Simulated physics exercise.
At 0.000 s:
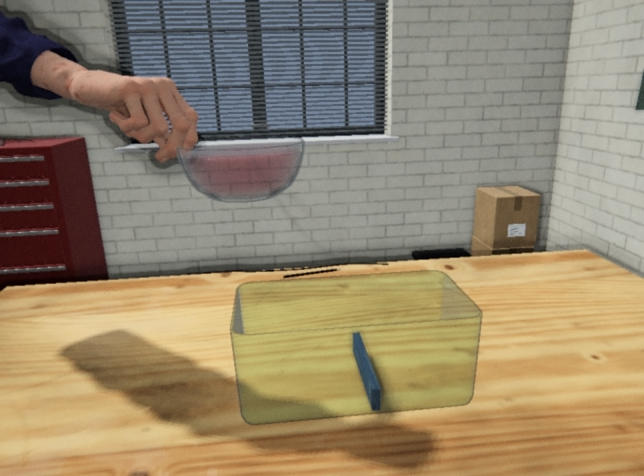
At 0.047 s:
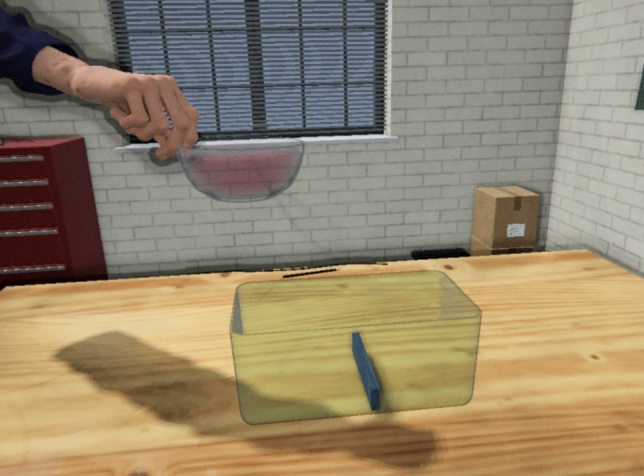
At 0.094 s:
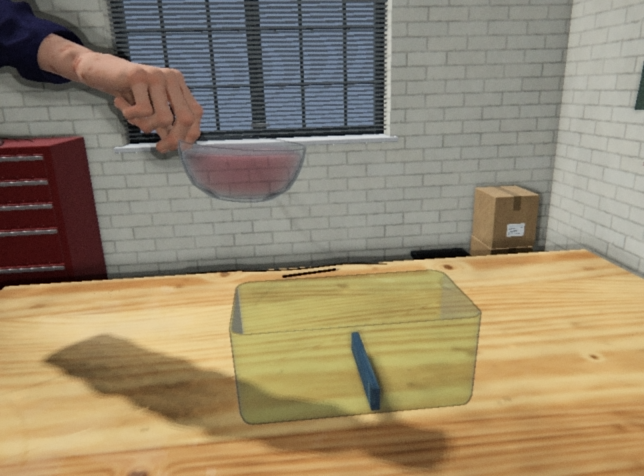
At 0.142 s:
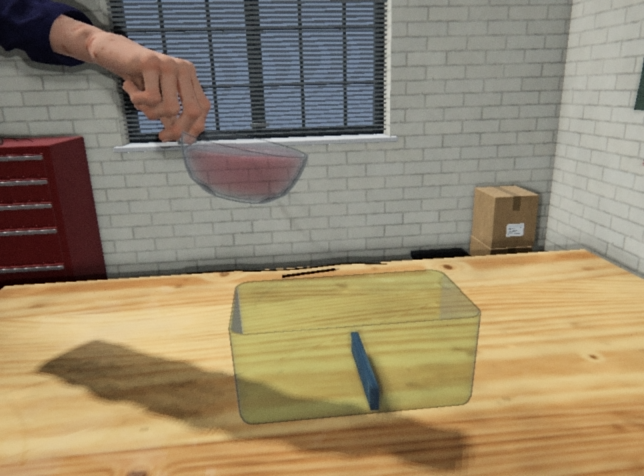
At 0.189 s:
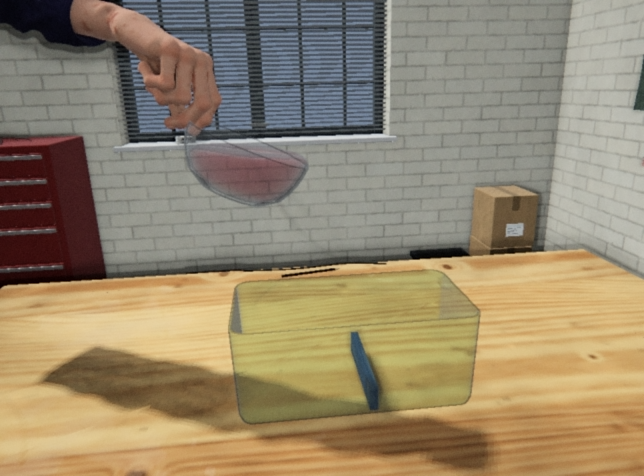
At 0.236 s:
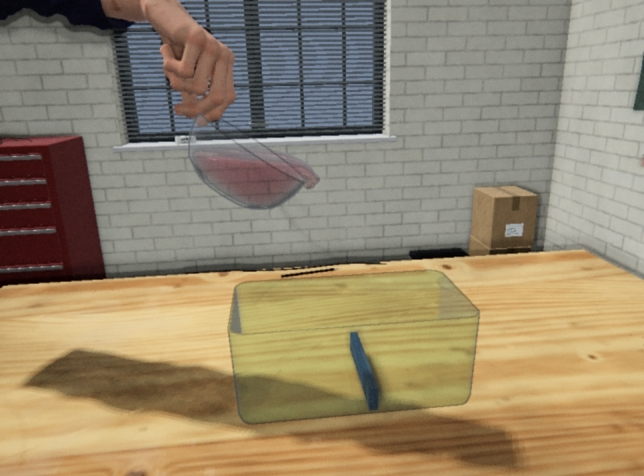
The clip opens on a hand holding a clear round bowl of reddish liquid above a wooden table, where a long yellowish see-through basin with a blue strip stands. The hand gradually leans the bowl to the right, and the liquid shifts toward the lowered rim and begins slipping over its edge.
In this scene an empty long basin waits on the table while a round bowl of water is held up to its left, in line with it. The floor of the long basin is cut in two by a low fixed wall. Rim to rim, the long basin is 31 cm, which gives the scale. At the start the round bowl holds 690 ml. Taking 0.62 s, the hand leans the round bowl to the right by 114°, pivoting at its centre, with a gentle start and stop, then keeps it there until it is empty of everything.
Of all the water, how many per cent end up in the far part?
Roughly 38 per cent.
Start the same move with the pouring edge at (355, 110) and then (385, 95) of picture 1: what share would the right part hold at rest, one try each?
Result: 60 per cent, then 60 per cent.
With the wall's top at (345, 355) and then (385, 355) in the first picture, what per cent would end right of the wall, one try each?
The first gives near 65 per cent and the second near 15 per cent.
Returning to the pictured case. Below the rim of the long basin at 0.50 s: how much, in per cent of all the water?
At that time the basin holds about 46 per cent of the liquid.
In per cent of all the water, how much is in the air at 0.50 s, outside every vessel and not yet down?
I'd put it at about 48 percent.
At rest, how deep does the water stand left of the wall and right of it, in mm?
Around 16 mm deep on the left, around 14 mm deep on the right.
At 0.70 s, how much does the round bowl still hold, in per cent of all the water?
Close to 0 percent of the whole amount.
After 0.50 s the tilt is 104° and 5 per cent is still to pour, 22 is left of the wall and 25 right of it.
After 0.70 s the tilt is 114° and 0 per cent is still to pour, 58 is left of the wall and 38 right of it.
After 0.90 s the tilt is 114° and 0 per cent is still to pour, 58 is left of the wall and 38 right of it.
After 1.12 s the tilt is 114° and 0 per cent is still to pour, 58 is left of the wall and 38 right of it.
In the end 58 per cent lies left of the wall, 38 right of it and 4 outside.
